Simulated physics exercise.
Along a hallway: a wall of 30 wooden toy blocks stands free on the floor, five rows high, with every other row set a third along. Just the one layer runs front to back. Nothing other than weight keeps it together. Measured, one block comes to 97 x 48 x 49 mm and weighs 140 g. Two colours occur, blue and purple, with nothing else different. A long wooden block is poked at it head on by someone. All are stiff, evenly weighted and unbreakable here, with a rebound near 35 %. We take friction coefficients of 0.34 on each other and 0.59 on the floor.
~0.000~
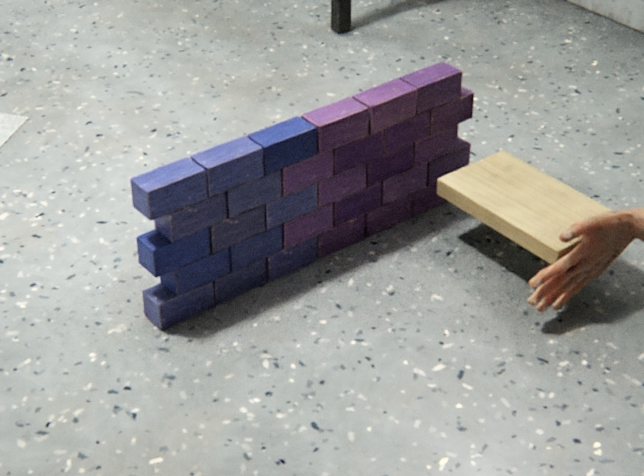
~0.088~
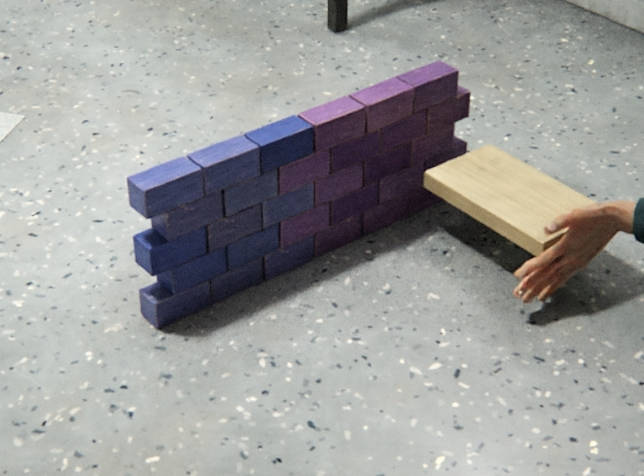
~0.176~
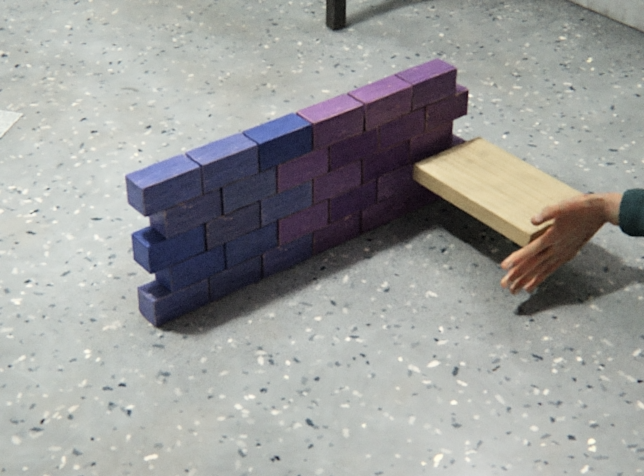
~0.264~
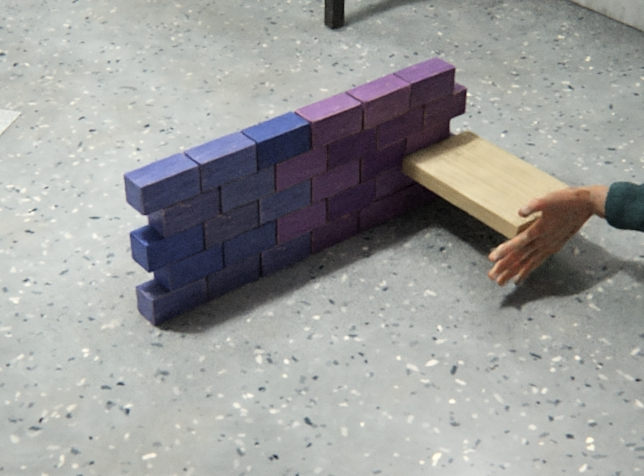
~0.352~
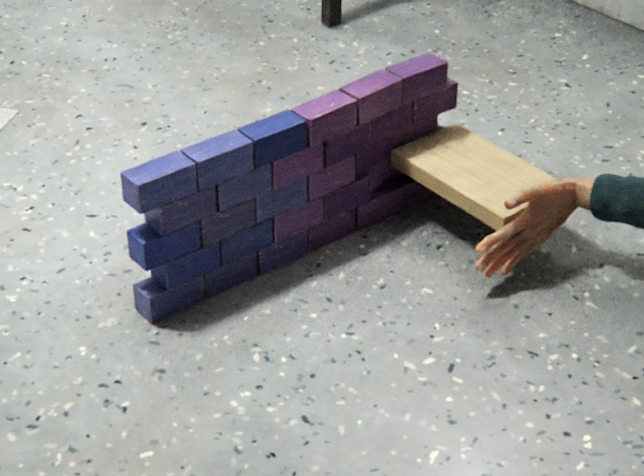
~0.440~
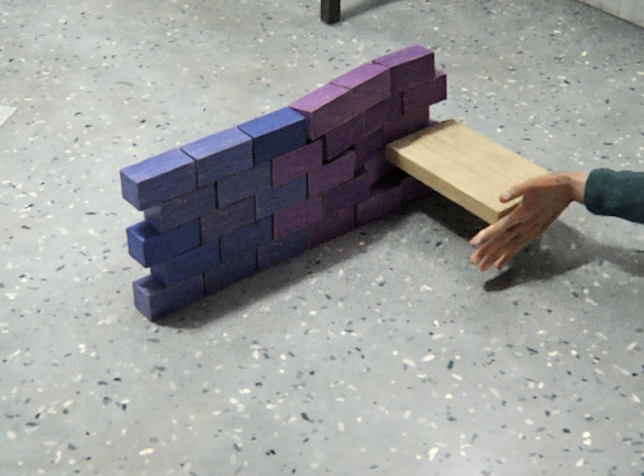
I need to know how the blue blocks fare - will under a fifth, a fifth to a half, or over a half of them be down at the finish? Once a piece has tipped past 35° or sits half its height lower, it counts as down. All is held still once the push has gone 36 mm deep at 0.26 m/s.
At the finish, under a fifth of them.
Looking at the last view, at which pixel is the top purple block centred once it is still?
Around (217, 145).
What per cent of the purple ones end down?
Purple: 60 per cent.
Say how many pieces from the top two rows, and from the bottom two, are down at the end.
That's 6 up top and 2 at the bottom.
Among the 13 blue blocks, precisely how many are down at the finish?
I count 0 of them.
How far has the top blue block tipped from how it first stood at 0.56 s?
Roughly 0 degrees.
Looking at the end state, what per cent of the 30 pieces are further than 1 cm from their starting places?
Result: 35 per cent.
Around 0.56 s, none of the 13 blue blocks down (0 of 30 in all colours); top blue block unmoved; top purple block tipped 18°.
Around 0.68 s, none of the 13 blue blocks down (10 of 30 in all colours); top blue block unmoved; top purple block tipped 45°, 41 mm lower.
Around 0.84 s, none of the 13 blue blocks down (10 of 30 in all colours); top blue block unmoved; top purple block on its side.
Finally (1.4 s), none of the 13 blue blocks down (10 of 30 in all colours); top blue block unmoved; top purple block on its side. That is 0 per cent. Seen by the last camera, middles, top blue block near (158, 179), top purple block near (218, 145).
